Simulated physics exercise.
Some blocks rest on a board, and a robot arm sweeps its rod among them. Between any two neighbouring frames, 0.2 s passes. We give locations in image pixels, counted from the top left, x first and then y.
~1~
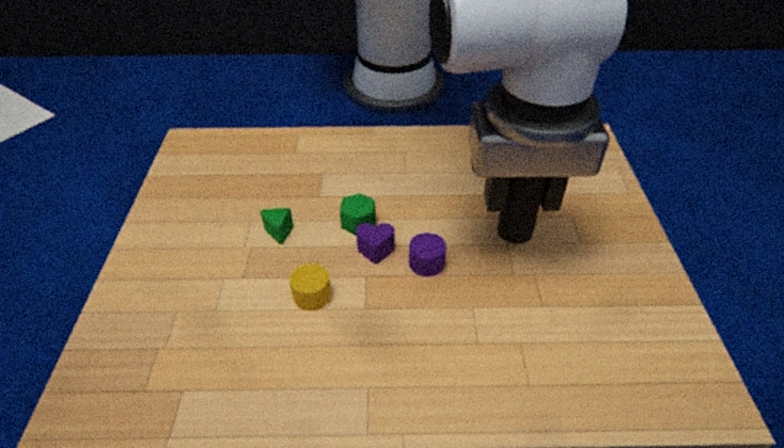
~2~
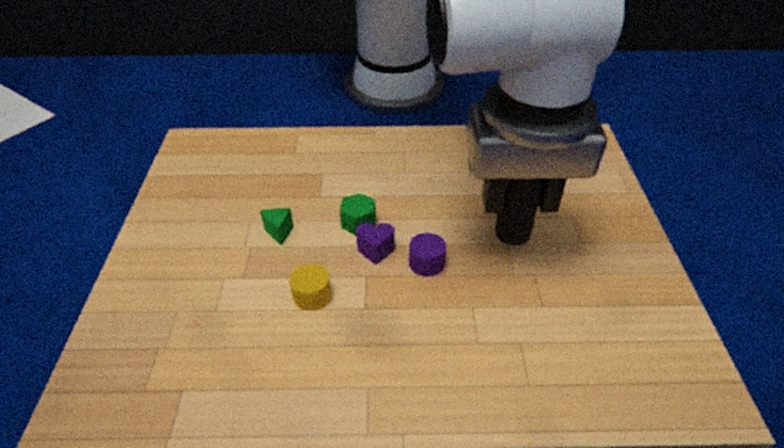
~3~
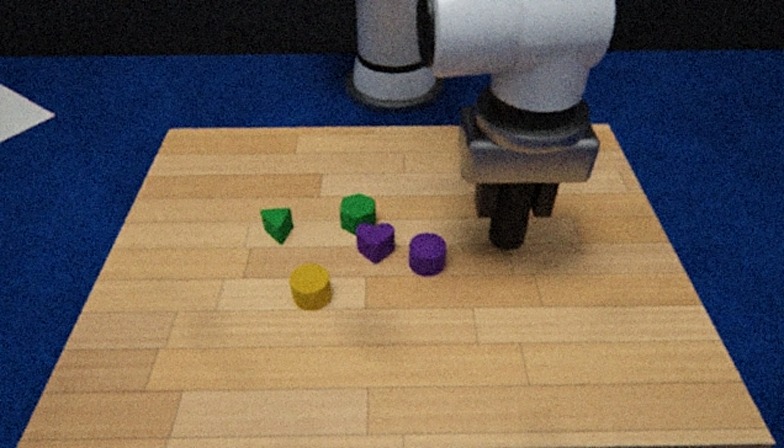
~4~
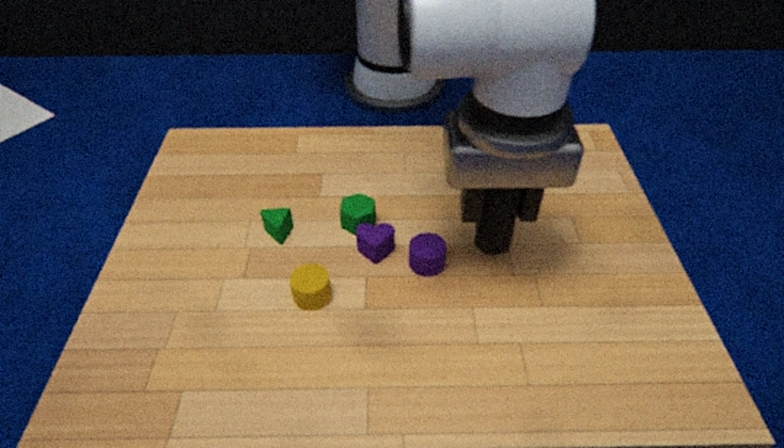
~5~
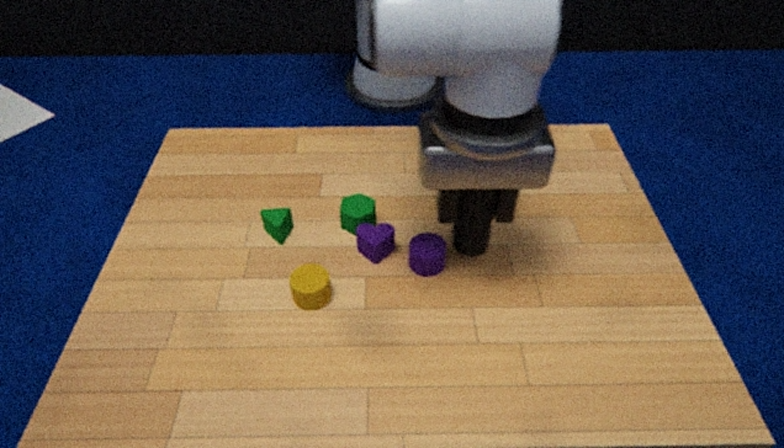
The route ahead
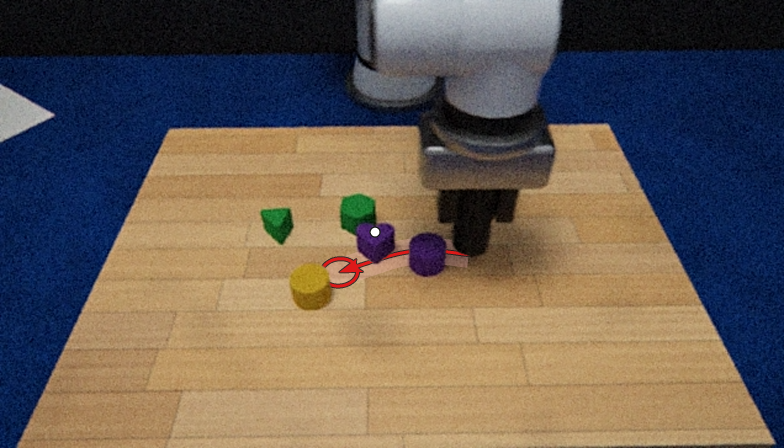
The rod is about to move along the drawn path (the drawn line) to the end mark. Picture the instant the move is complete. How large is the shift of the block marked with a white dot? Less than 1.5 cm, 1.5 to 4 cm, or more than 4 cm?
By the end of the path, it will have gone past 4 cm.
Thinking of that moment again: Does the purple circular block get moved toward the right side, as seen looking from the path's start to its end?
Answer: No.
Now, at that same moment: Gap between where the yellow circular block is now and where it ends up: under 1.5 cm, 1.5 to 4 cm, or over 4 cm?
Displacement: Within 1.5 cm.
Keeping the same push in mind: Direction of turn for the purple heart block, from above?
From the top: Clockwise.
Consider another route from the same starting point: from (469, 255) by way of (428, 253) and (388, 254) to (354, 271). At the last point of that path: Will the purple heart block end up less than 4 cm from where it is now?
My answer is no.
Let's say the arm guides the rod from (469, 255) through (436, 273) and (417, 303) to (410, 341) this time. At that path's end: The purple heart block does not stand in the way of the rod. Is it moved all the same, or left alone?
Here the purple heart block stays on its spot.
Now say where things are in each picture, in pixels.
Lower end of the rod at (515, 233), tops of blocks, yellow circular block at (309, 278), purple heart block at (375, 232), purple circular block at (428, 245), in the first picture.
Rod at (513, 234), blocks as before, in the second picture.
Rod at (506, 238), blocks as before, in the third picture.
Rod at (492, 243), blocks as before, in the fourth picture.
Rod at (470, 244), yellow circular block at (309, 278), purple heart block at (375, 232), purple circular block at (428, 245), in the fifth picture.
The drawn path runs from (469, 255) through (424, 251) and (382, 258) to (340, 272); the dot is on the purple heart block.
On the path given first. One third of the way, rod at (424, 240); purple circular block at (398, 251).
Two thirds of the way, rod at (380, 248); purple heart block at (343, 234), turned 25° clockwise; purple circular block at (370, 267).
At the end, rod at (338, 262); yellow circular block not moved; purple heart block at (314, 234), turned 85° clockwise; purple circular block at (354, 280).
